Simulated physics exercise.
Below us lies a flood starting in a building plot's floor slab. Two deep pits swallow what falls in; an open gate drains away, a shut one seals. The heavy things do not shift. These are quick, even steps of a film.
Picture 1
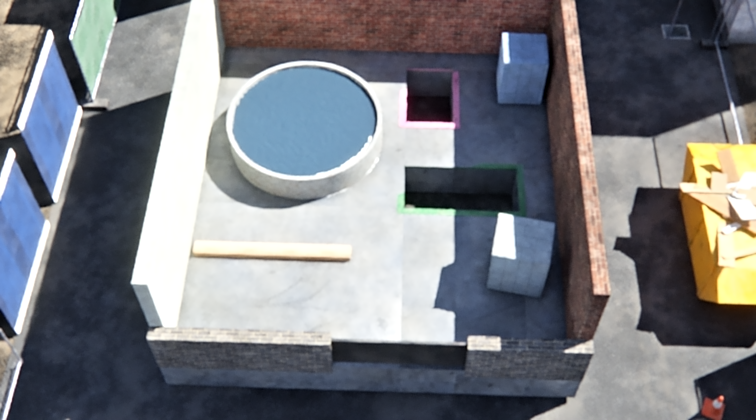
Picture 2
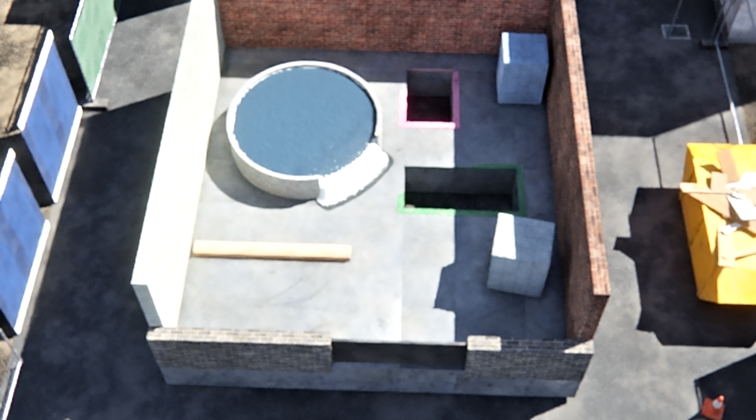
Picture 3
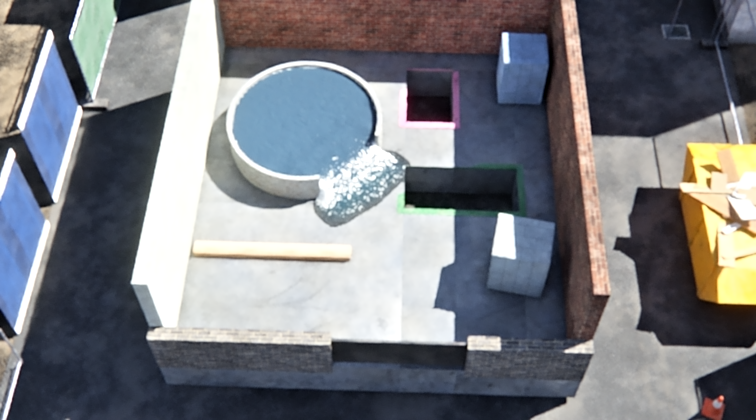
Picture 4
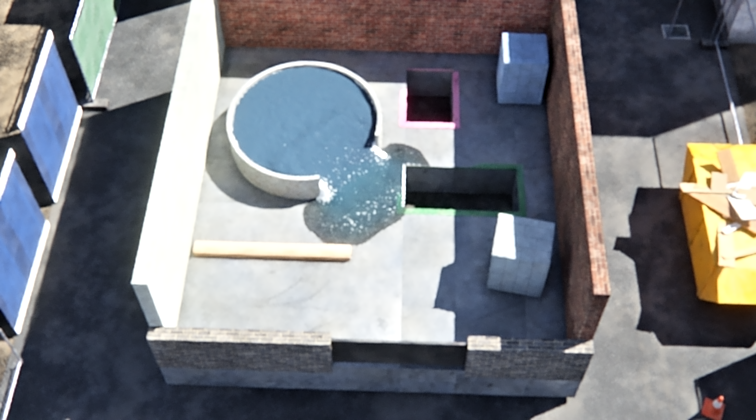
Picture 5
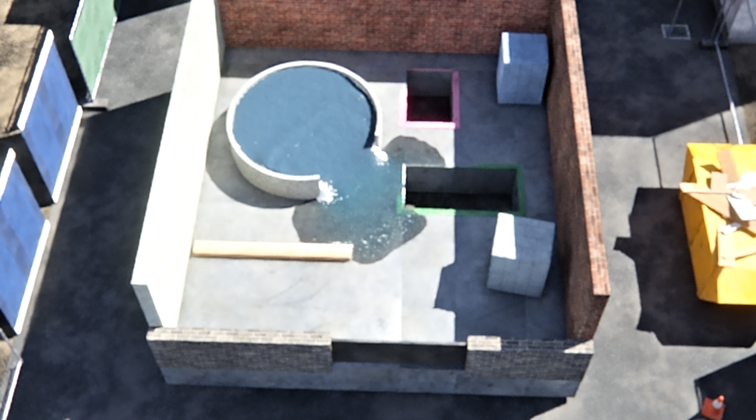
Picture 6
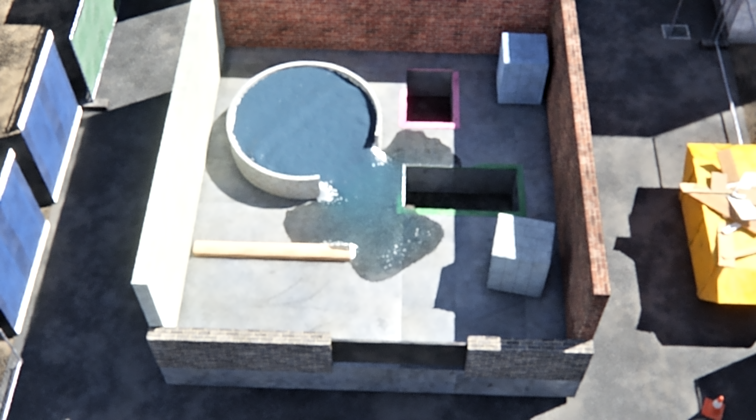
Water bursts from the lower-right side of a round, pale-walled pool and spreads over the grey floor of a walled building plot, seen from high above by a still camera. A pink-edged pit and a longer green-edged pit lie right of the pool, near two grey blocks, with a pale beam below. The dark, foaming sheet fans rightward to the green-edged pit and down past the beam's right end.
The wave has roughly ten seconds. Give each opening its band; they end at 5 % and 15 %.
In the end: The gate takes not even 5 %; the green pit takes above 15 %; the pink pit takes not even 5 %.
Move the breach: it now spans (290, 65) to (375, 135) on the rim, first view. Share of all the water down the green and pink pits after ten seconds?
Roughly, in per cent: Green 12, pink 60.
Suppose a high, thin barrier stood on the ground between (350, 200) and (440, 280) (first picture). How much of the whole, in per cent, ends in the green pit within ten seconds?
In per cent: Green 50.
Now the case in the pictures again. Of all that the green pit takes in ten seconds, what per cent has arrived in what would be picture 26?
About 50 per cent.
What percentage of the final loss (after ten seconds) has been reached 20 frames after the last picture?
Close to 45 %.
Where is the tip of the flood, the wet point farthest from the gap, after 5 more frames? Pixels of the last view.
Around (484, 329).
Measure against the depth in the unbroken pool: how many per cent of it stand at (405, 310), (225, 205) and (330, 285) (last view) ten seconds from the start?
In turn 16, 6 and 6 in a hundred.
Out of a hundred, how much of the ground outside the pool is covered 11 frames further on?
Roughly 35 per cent.
A moment on, water covers 25 % of the floor; the gate 0 %, the green pit 6 %, the pink pit 0 %.
Next, water covers 35 % of the floor; the gate 0 %, the green pit 12 %, the pink pit 0 %.
Then, water covers 40 % of the floor; the gate 0 %, the green pit 19 %, the pink pit 0 %.
Later, water covers 65 % of the floor; the gate 0 %, the green pit 30 %, the pink pit 0 %.
In the end, water covers 70 % of the floor; the gate 0 %, the green pit 40 %, the pink pit 1 %.
